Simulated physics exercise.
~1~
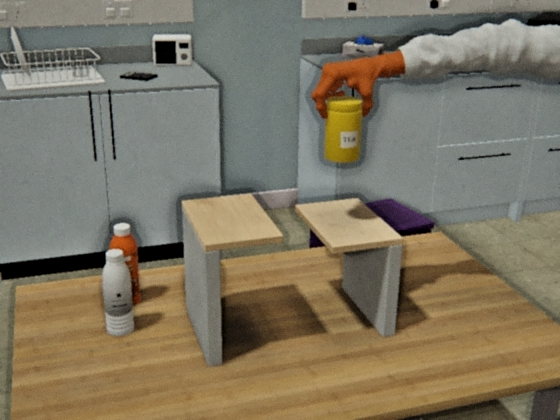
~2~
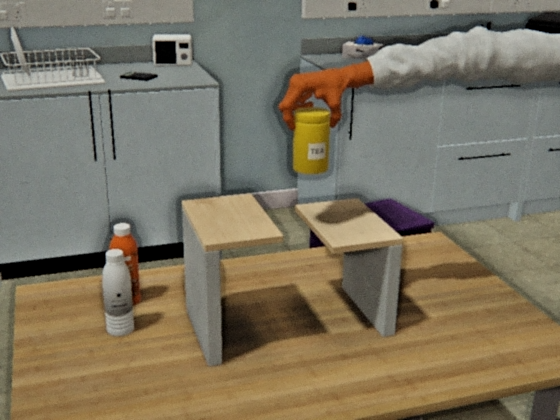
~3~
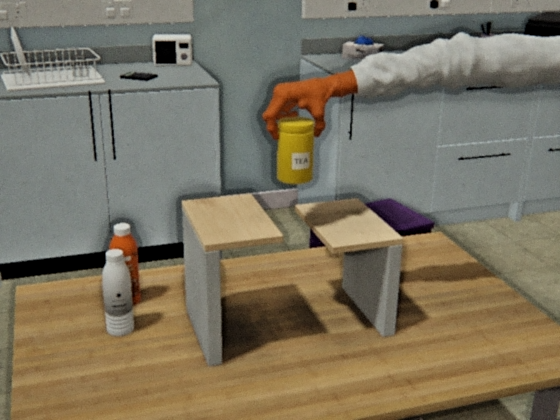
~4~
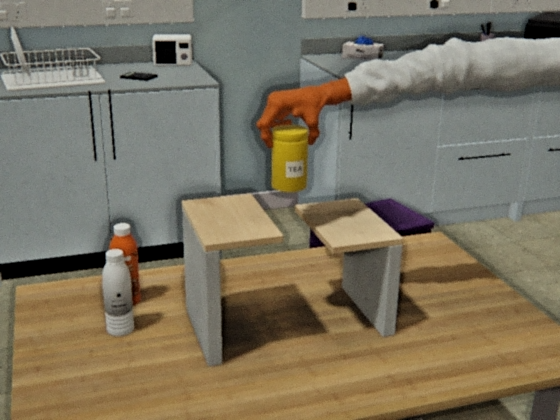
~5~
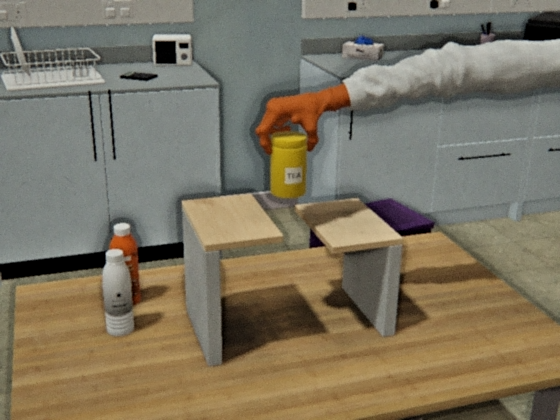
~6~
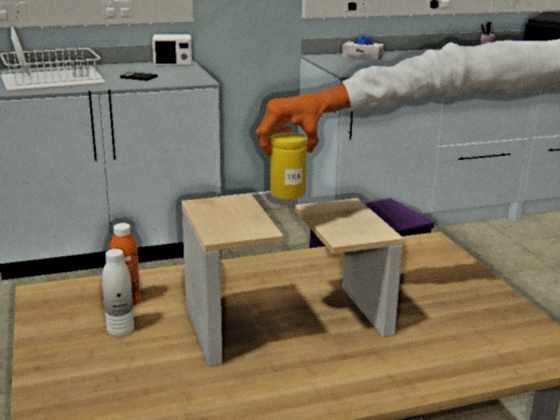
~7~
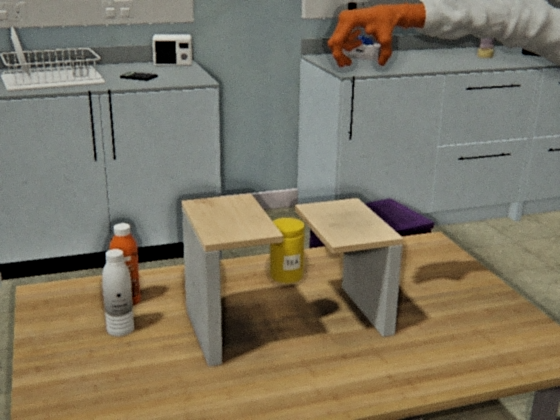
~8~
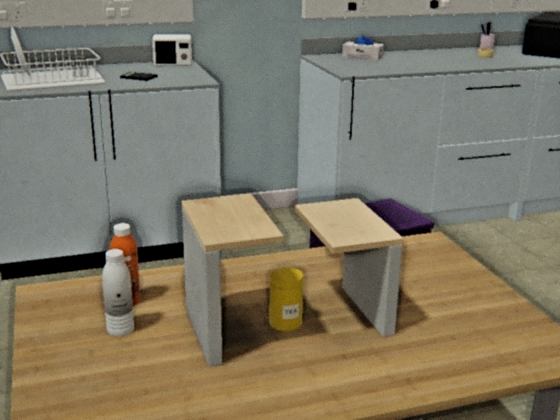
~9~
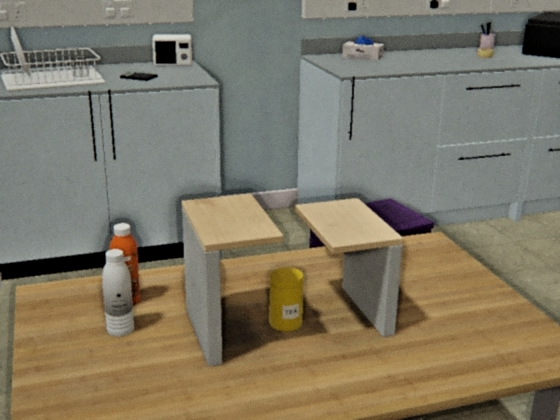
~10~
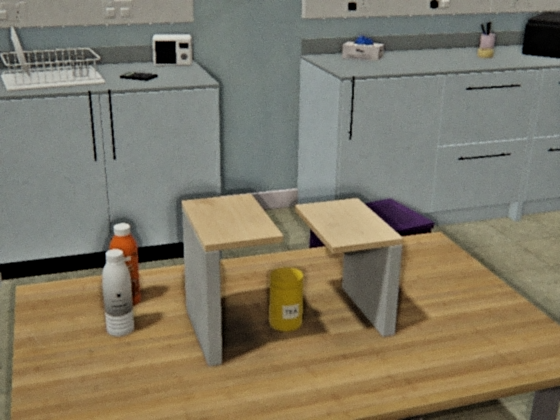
A gloved hand moves a yellow jar left and drops it between two supports onto the table.
